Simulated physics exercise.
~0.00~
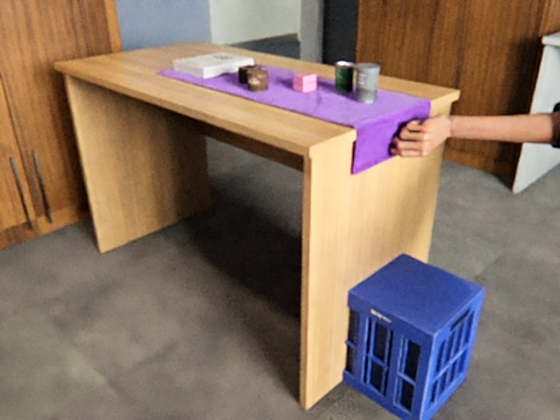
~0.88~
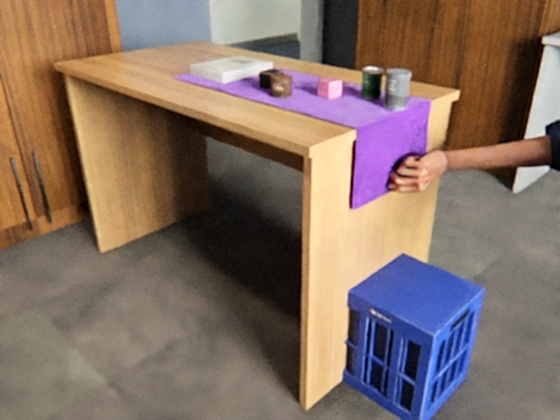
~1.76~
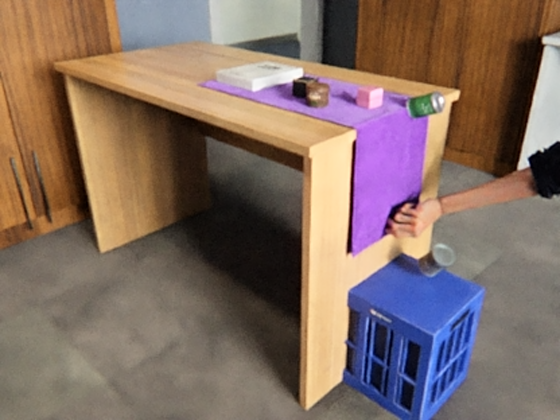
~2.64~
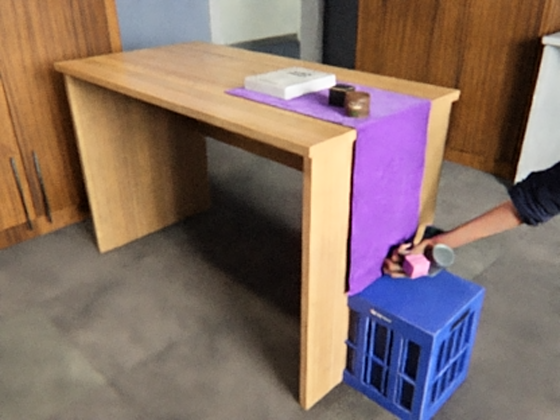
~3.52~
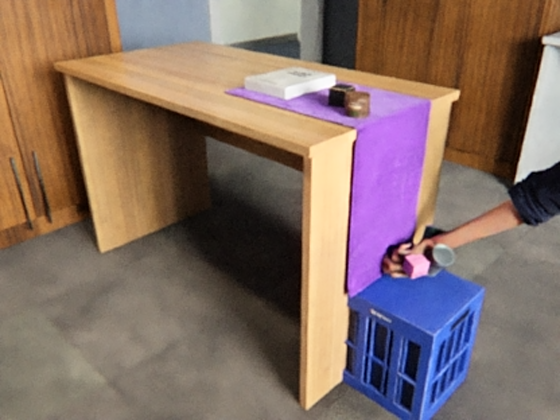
A hand pulls a purple runner down to a blue crate, and three things topple off.
